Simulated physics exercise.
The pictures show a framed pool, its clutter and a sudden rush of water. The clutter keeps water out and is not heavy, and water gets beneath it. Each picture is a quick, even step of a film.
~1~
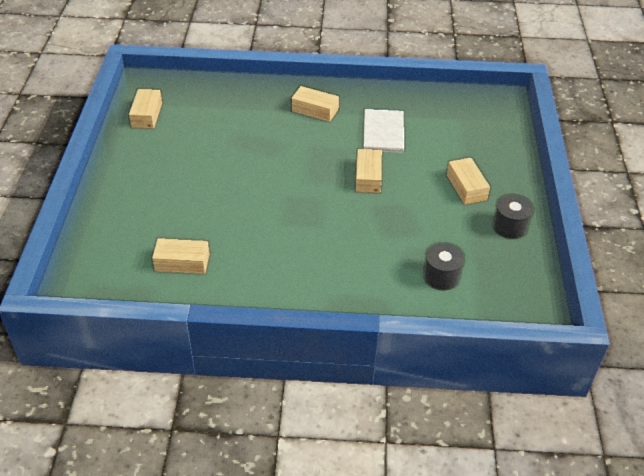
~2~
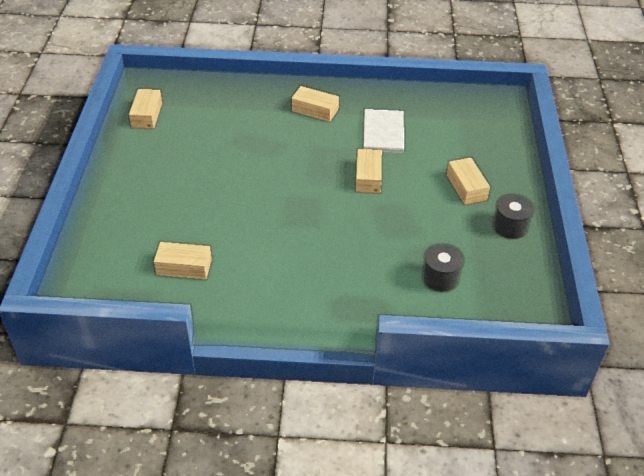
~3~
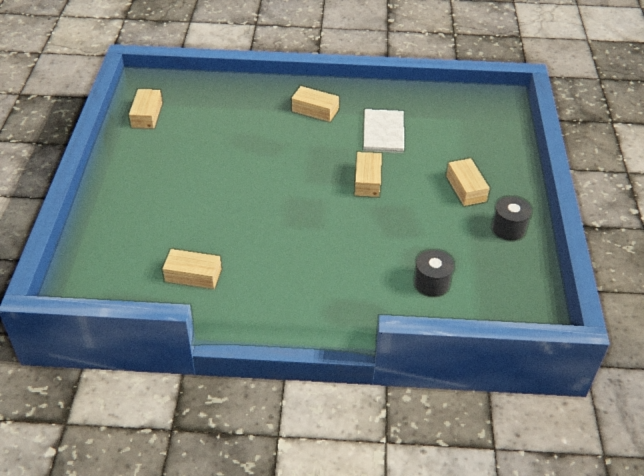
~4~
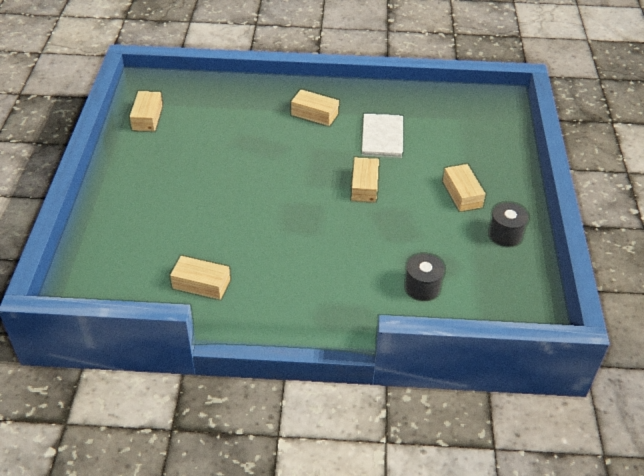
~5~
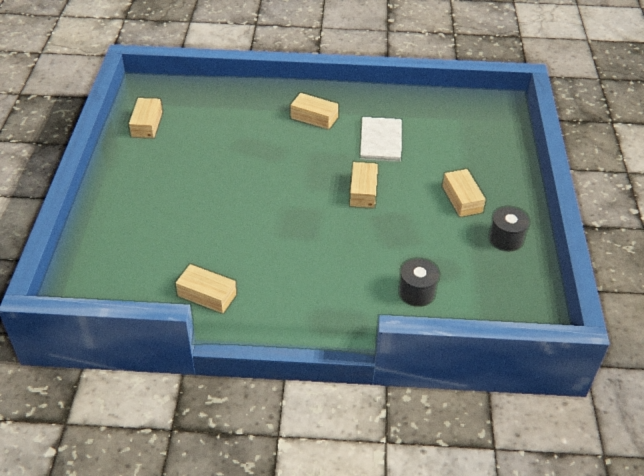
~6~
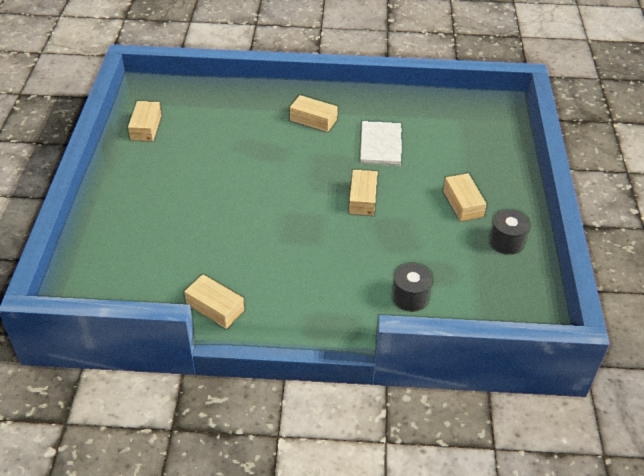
Wooden blocks and dark round tubs drifting slowly toward the near side of a blue-framed green pool after a front section opens.
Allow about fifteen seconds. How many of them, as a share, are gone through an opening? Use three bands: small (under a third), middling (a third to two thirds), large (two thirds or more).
Small.
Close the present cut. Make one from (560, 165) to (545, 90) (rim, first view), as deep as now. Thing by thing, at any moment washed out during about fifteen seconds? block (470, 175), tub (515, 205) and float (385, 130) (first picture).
Per item as listed - swept away, swept away, swept away.
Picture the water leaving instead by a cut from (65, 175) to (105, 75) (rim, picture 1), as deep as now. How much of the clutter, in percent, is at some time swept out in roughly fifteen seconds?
By my count it's 20 percent.
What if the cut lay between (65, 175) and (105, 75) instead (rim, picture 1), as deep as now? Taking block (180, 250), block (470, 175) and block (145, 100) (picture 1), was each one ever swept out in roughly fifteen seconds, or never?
Swept away, remains, swept away.
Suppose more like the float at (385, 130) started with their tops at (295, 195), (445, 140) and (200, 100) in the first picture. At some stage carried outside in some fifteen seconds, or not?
Well, taking each in turn, that's lost to the flow, never removed and finally never removed.
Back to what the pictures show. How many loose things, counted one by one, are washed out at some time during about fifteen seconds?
My count comes to 2.
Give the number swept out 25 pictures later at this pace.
The number is 2.
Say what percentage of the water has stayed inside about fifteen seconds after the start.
Roughly 60 percent.
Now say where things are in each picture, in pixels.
A block at (180, 250), afloat; a tub at (445, 257) floats; 0 of 8 have shifted, in the first frame.
A block at (182, 254), afloat; a tub at (444, 258), afloat; 0 of 8 have shifted, in the second frame.
A block at (191, 263) floats, close to its start; a tub at (435, 264) floats, close to its start; 2 of 8 have shifted, in the third frame.
A block at (200, 271) floats, close to its start; a tub at (426, 268), afloat, close to its start; 3 of 8 have shifted, in the fourth frame.
A block at (205, 282), afloat, close to its start; a tub at (420, 273), afloat, close to its start; 8 of 8 have shifted, in the fifth frame.
A block at (214, 295), afloat, a stride from its start; a tub at (413, 278), afloat, close to its start; 8 of 8 have shifted, in the sixth frame.
A moment on, 1 of 8 are out; 7 afloat.
Next, 2 of 8 are out; 6 afloat.
Later, 2 of 8 are out; 6 afloat.
In the end, 2 of 8 are out; 6 afloat.
